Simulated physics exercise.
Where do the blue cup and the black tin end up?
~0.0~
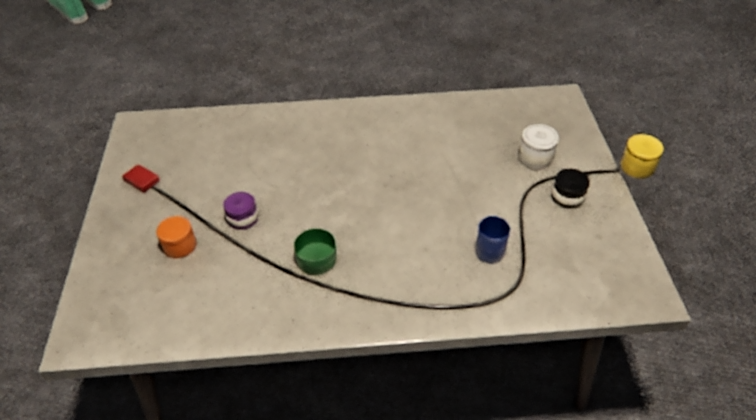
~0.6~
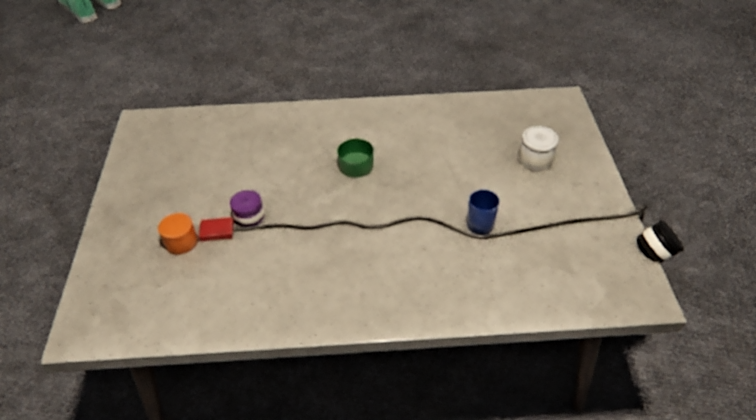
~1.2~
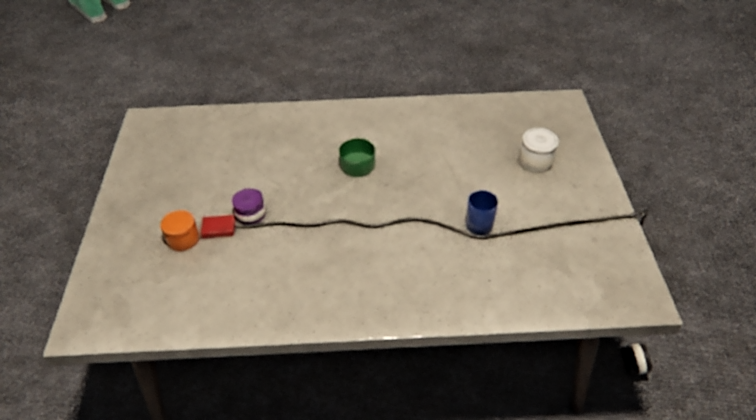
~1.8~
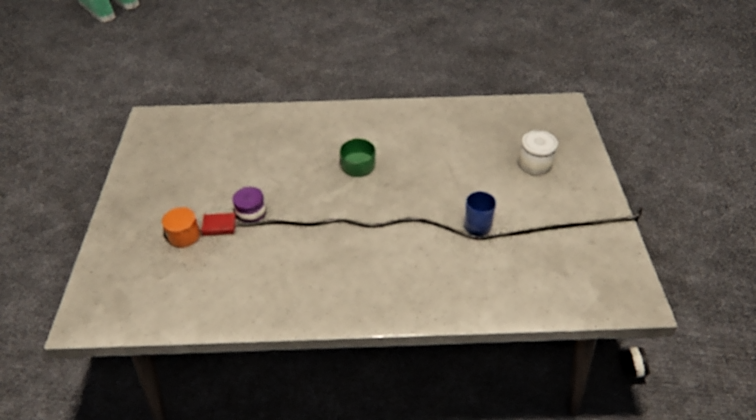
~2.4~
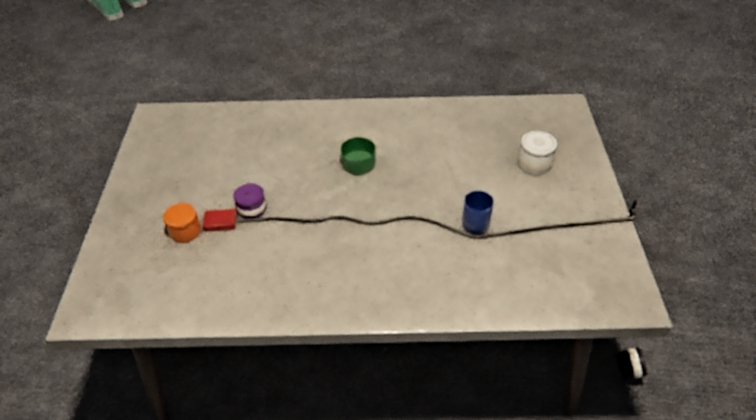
The blue cup stays upright on the table, a little away from where it began, while the black tin falls off the right side and ends on the floor.
